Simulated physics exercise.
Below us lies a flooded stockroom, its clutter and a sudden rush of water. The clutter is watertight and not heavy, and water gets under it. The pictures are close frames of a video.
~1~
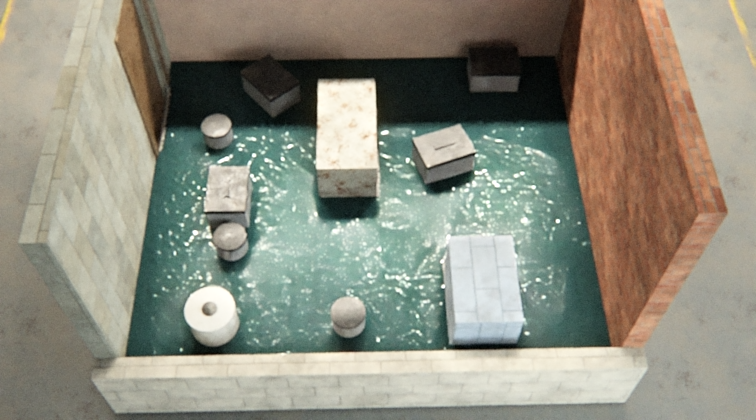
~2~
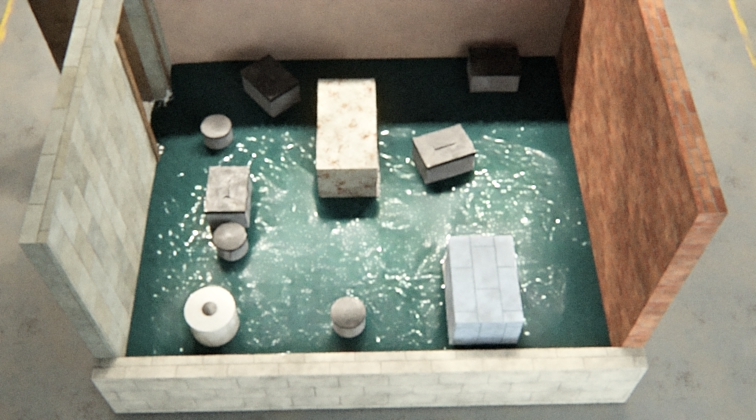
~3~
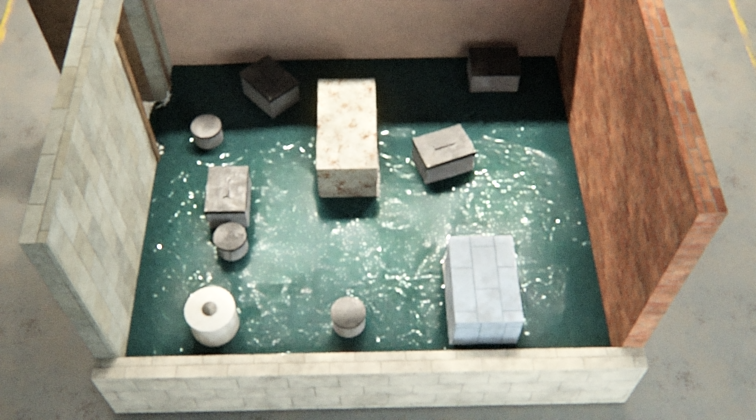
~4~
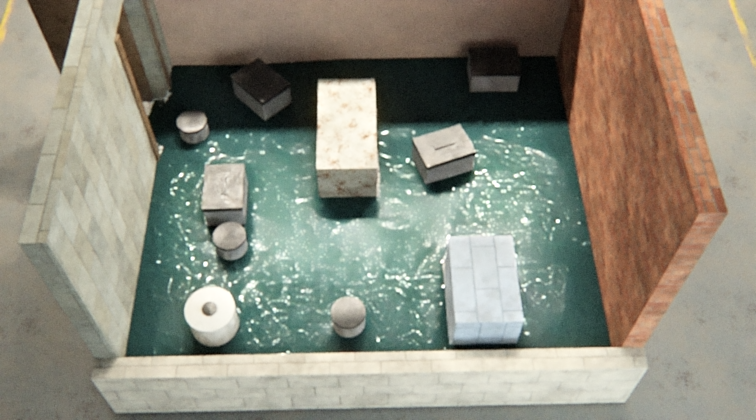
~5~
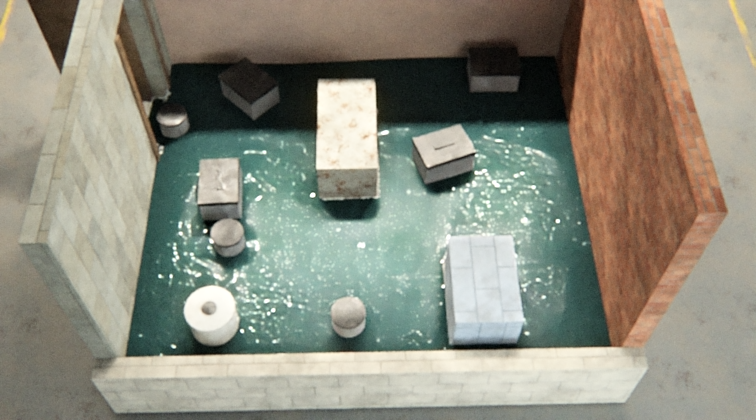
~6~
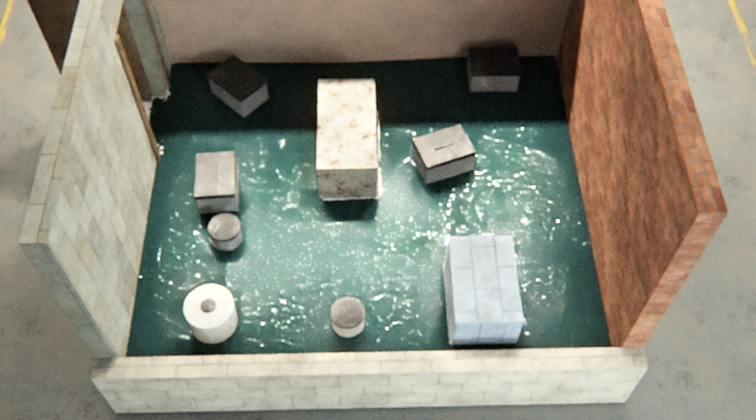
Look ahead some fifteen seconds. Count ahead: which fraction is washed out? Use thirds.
That comes to from one to two thirds.
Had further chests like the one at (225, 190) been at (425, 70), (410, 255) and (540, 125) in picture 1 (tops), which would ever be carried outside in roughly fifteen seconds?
One after the other: Yes, left behind, kept in.
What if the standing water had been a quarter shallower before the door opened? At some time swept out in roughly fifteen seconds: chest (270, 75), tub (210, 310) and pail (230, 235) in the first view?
In turn: Through, still in, yes.
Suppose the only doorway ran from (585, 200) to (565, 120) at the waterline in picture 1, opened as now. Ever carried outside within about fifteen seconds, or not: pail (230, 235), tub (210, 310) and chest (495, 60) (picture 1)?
One after the other: Stays, still in, washed out.
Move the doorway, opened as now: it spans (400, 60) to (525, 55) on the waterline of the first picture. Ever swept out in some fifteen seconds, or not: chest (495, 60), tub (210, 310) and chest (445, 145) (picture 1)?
In turn: Out, no, out.
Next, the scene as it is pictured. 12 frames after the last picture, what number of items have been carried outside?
3 of them.
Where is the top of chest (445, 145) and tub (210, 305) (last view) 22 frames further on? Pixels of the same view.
At about (408, 145) and (172, 243).
A moment on, 1 of 8 are out; 7 afloat.
Next, 3 of 8 are out; 5 afloat.
Later, 4 of 8 are out; 4 afloat.
In the end, 4 of 8 are out; 4 afloat.
